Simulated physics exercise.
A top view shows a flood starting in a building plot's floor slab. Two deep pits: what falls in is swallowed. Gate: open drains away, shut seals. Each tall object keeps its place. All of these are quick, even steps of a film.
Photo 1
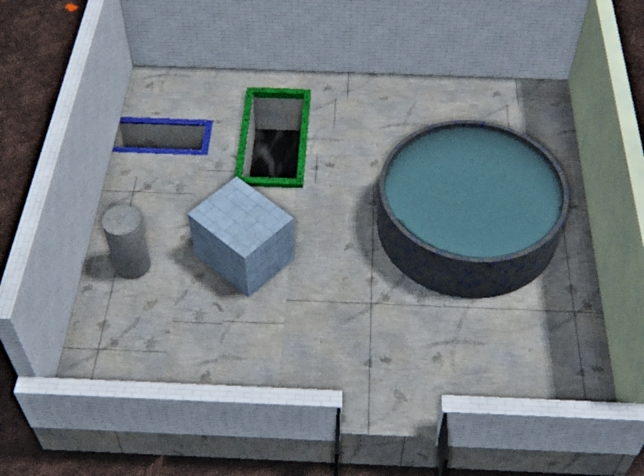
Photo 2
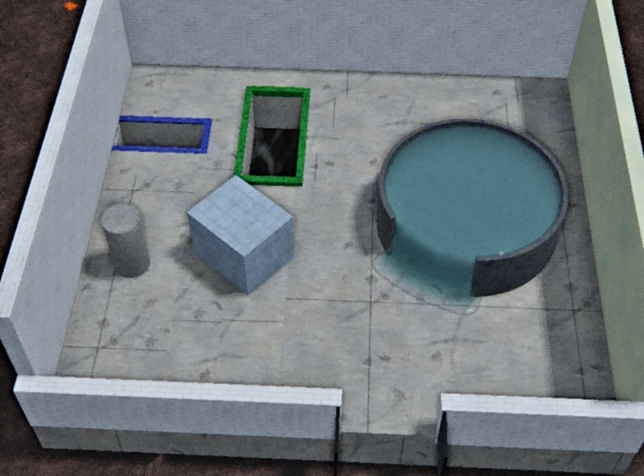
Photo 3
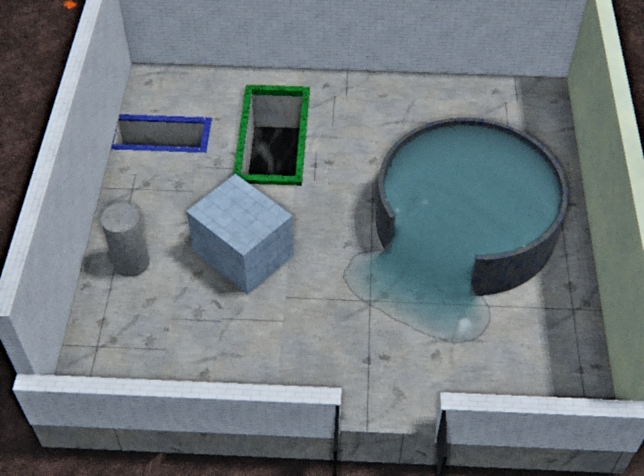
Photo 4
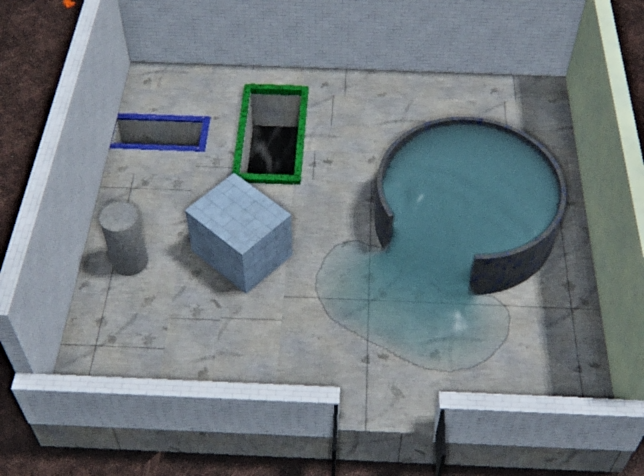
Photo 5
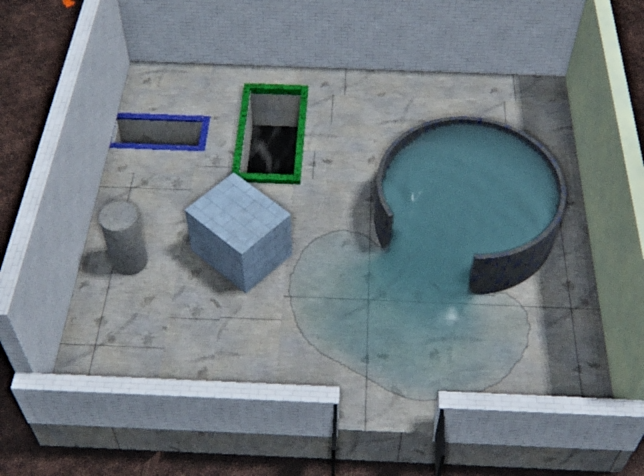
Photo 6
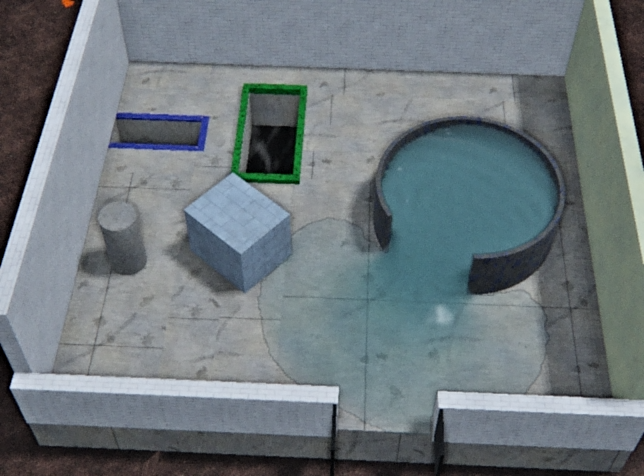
The clip shows a walled floor with a round tank of still water, a block, a cylinder and two framed pits; the tank's front-left side opens, and water pours out, spreading across the floor toward the block and front wall.
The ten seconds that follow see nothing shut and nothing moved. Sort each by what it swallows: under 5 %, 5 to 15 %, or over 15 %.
Sorted: Gate over 15 %, blue pit 5 to 15 %, green pit under 5 %.
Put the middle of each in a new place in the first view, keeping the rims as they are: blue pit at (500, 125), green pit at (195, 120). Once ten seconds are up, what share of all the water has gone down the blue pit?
Share, blue pit, approx.: 2 in a hundred.
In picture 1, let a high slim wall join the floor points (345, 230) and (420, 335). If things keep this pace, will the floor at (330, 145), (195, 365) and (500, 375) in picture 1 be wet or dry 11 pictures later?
Result in the order given: Drowned, unaffected, drowned.
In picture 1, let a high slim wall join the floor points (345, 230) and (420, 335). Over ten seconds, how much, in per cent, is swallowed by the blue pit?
The blue pit takes 0 parts in a hundred.
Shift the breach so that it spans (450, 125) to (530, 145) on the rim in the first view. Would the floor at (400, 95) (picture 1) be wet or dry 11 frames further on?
Submerged.
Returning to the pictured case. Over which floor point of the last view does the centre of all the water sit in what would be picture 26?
Close to pixel (359, 284).
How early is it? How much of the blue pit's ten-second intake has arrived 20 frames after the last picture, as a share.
Estimate: Roughly 0 %.
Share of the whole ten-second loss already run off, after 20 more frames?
Share gone: About 40 %.
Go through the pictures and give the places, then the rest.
The first frame shows still water in the round tank at (473, 190).
In the second frame, the front is at (474, 305), out from the gap at (426, 269).
In the third frame, the front is at (471, 335), out from the gap at (425, 271).
In the fourth frame, water pours out at (424, 271) and has run to (467, 362).
In the fifth frame, the front is at a hidden place, out from the gap at (423, 271).
In the sixth frame, the front is at a hidden place, out from the gap at (423, 271).
A moment on, water covers 30 % of the floor; the gate 3 %, the blue pit 0 %, the green pit 0 %.
Next, water covers 35 % of the floor; the gate 10 %, the blue pit 0 %, the green pit 0 %.
Then, water covers 45 % of the floor; the gate 17 %, the blue pit 0 %, the green pit 0 %.
Later, water covers 65 % of the floor; the gate 25 %, the blue pit 5 %, the green pit 0 %.
In the end, water covers 85 % of the floor; the gate 32 %, the blue pit 12 %, the green pit 0 %.
